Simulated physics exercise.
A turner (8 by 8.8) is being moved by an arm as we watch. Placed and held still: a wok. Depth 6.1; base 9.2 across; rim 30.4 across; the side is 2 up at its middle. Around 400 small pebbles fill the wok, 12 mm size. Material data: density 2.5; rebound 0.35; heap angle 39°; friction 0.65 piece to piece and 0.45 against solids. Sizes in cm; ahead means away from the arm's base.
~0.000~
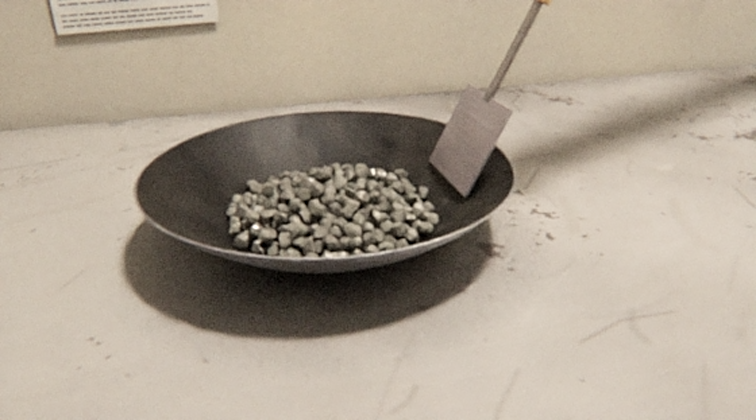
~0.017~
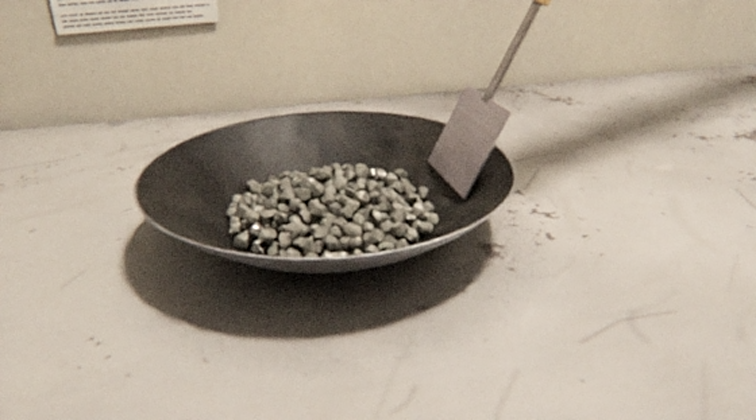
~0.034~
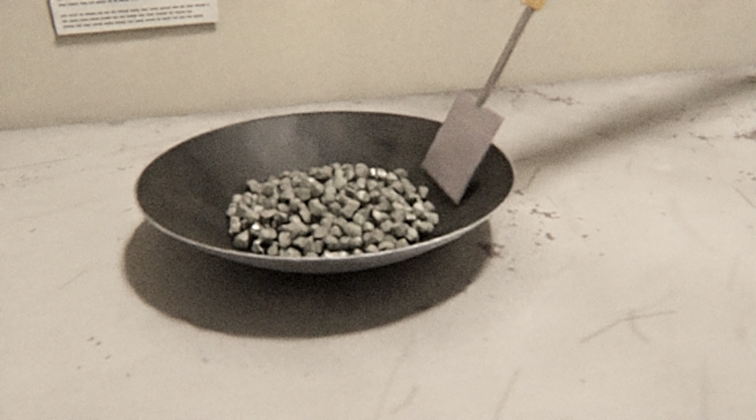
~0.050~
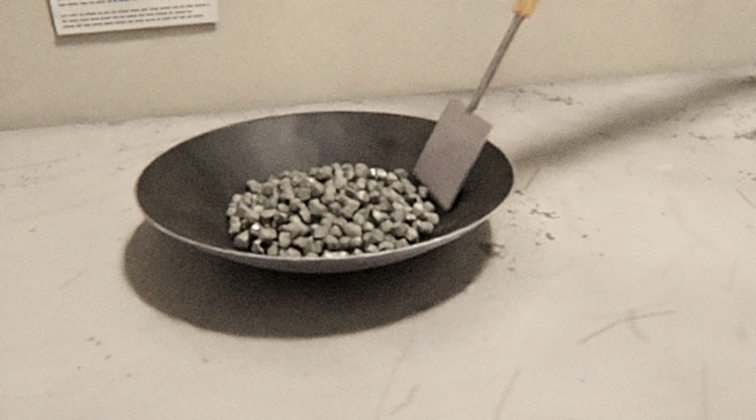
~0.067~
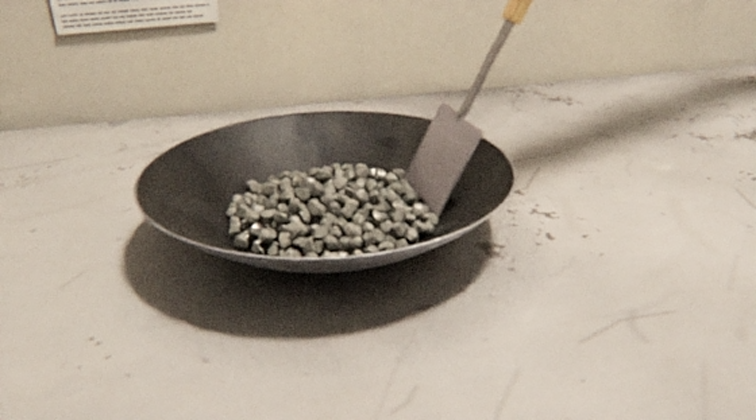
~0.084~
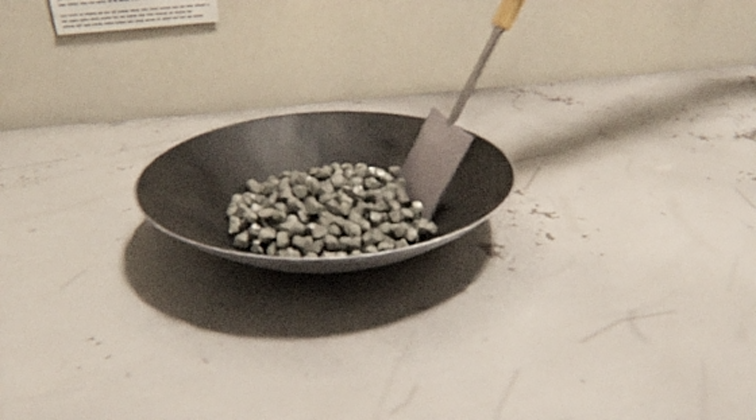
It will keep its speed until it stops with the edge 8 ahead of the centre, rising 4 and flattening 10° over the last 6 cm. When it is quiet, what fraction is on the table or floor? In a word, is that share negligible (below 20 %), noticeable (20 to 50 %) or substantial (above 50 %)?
In a word, negligible.
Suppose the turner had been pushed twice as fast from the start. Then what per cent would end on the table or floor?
It would be near 30 per cent.
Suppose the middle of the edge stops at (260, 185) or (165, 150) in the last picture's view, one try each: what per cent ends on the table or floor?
The two tries give near 0 and near 40 in a hundred.
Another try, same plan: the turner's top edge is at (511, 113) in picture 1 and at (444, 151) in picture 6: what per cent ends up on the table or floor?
Off the vessel, on the table or floor: Some 25 percent.
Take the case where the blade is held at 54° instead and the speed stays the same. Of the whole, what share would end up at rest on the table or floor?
Near 5 %.
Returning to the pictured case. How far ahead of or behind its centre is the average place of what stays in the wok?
I'd say it's roughly 6.5 cm toward the front.
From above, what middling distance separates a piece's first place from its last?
Near 7 cm, measured level.
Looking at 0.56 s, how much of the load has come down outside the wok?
Some 5 per cent of the load.
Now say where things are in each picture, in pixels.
In the first frame, turner top edge at (489, 96), sloping 63°; upper third of the load around (328, 201), from x 235 to 430, top at y 170; 396 in the wok.
In the second frame, turner top edge at (488, 97), sloping 63°; upper third of the load around (328, 201), from x 235 to 430, top at y 170.
In the third frame, turner top edge at (481, 102), sloping 63°; upper third of the load around (328, 201), from x 235 to 430, top at y 170.
In the fourth frame, turner top edge at (471, 109), sloping 63°; upper third of the load around (328, 201), from x 235 to 430, top at y 170.
In the fifth frame, turner top edge at (462, 115), sloping 63°; upper third of the load around (328, 201), from x 235 to 430, top at y 170.
In the sixth frame, turner top edge at (452, 121), sloping 63°; upper third of the load around (325, 200), from x 235 to 430, top at y 170; 396 in the wok.
After 0.19 s, sloping 63°, highest piece 5 above the table; 396 in the wok.
After 0.30 s, sloping 59°, highest piece 7 above the table; 396 in the wok.
After 0.56 s, sloping 53°, highest piece 9 above the table; 384 in the wok, 10 on the table or floor, 2 on the blade or in flight.
After 1.61 s, sloping 53°, highest piece 8 above the table; 384 in the wok, 12 on the table or floor.
At rest, 384 in the wok, 12 on the table or floor. That is 3 % on the table or floor.
